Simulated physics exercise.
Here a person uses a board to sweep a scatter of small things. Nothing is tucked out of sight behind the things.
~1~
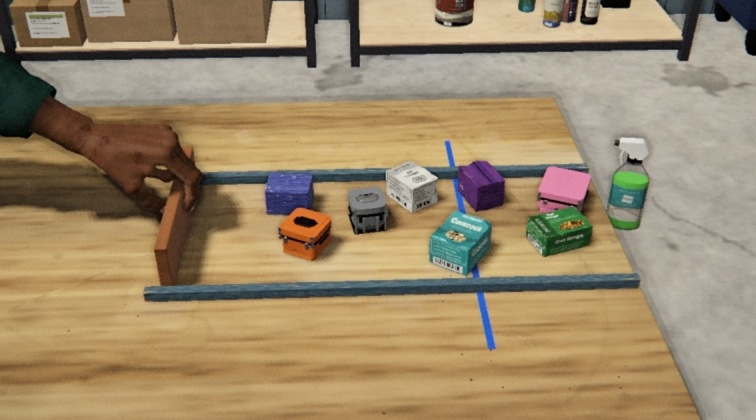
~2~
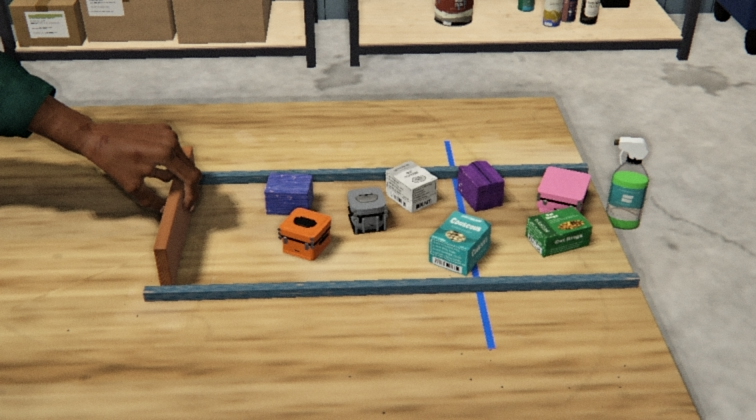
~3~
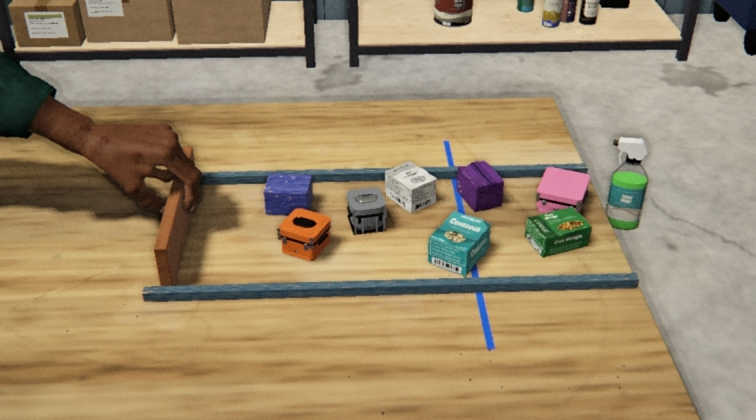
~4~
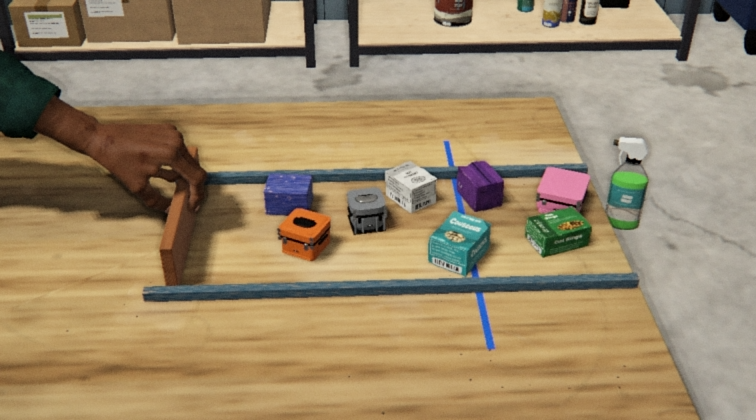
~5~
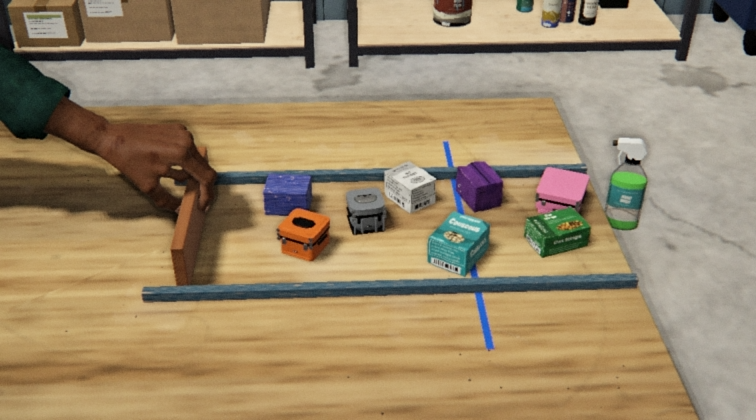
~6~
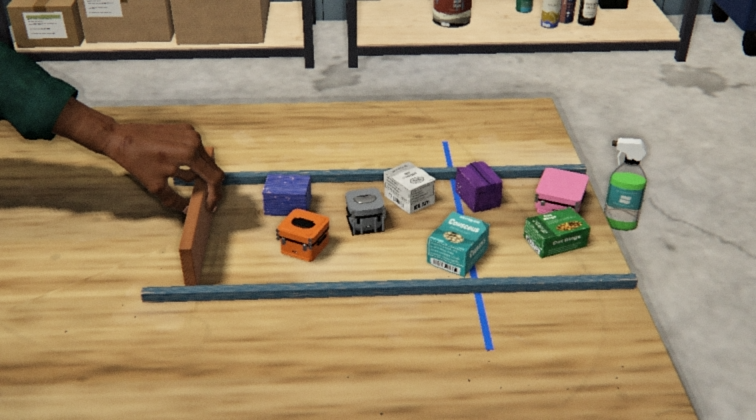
A hand held a small wooden board upright at the left of a scatter of colourful boxes between two blue rails, then slid it slightly right, while the boxes stayed where they were.
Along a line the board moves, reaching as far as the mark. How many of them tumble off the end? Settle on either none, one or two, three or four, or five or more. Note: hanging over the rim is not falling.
The number that falls off comes to zero.
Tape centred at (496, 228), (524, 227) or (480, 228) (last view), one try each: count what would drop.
Try 1: 1; try 2: 2; try 3: 1.
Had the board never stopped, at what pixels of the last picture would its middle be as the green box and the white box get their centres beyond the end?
Green box over the end: About (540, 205). White box over the end: About (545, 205).
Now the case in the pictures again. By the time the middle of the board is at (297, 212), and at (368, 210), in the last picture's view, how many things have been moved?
Respectively 2 and 4.
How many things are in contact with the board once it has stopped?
The number is 3.
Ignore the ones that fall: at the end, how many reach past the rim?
Count: 1.
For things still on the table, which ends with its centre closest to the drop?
Foremost: The pink case.
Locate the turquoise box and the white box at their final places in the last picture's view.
The first comes to rest at (528, 250), and the second at (518, 189).
Soon after, none off yet; pink case at rest near (561, 194); green box at rest near (557, 232); purple box at rest near (479, 186).
In the end, the number that fall off is zero.
